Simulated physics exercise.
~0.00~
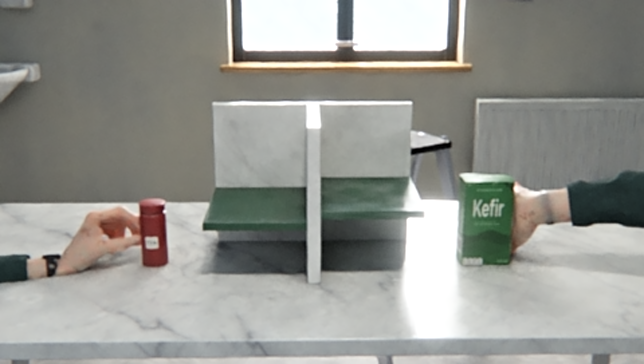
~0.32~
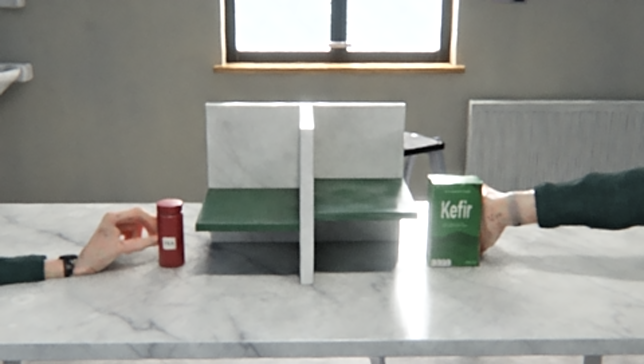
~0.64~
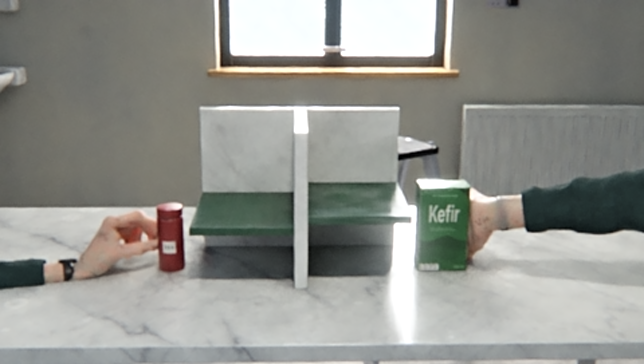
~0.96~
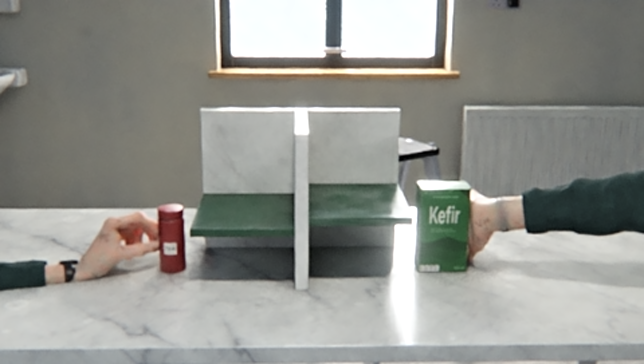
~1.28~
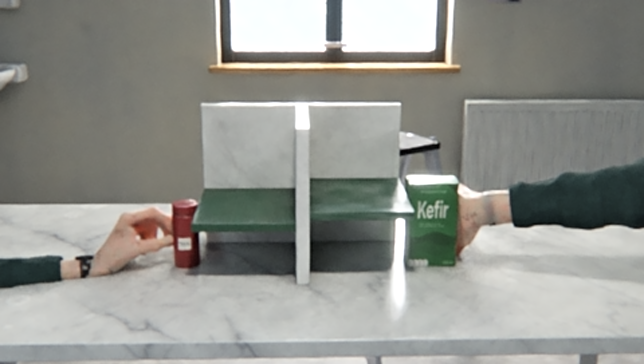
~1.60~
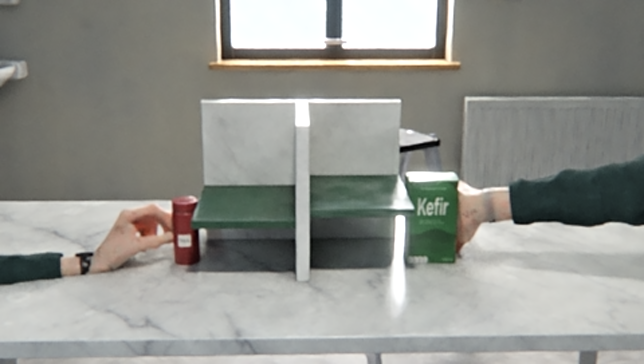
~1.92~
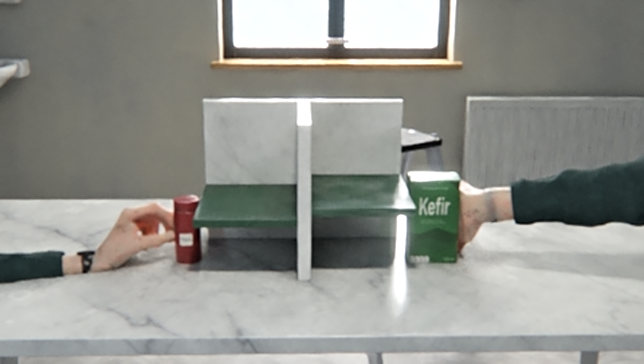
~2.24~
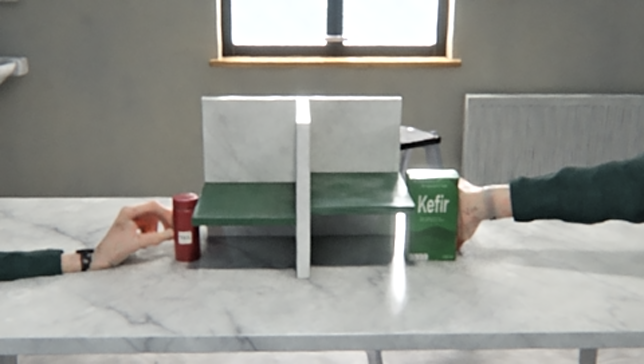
A red shaker and a green kefir carton were slid by two hands across a marble table from opposite sides toward a stand with green shelves, paused briefly, then moved closer and stopped upright at the shelf's outer edges, without going under.
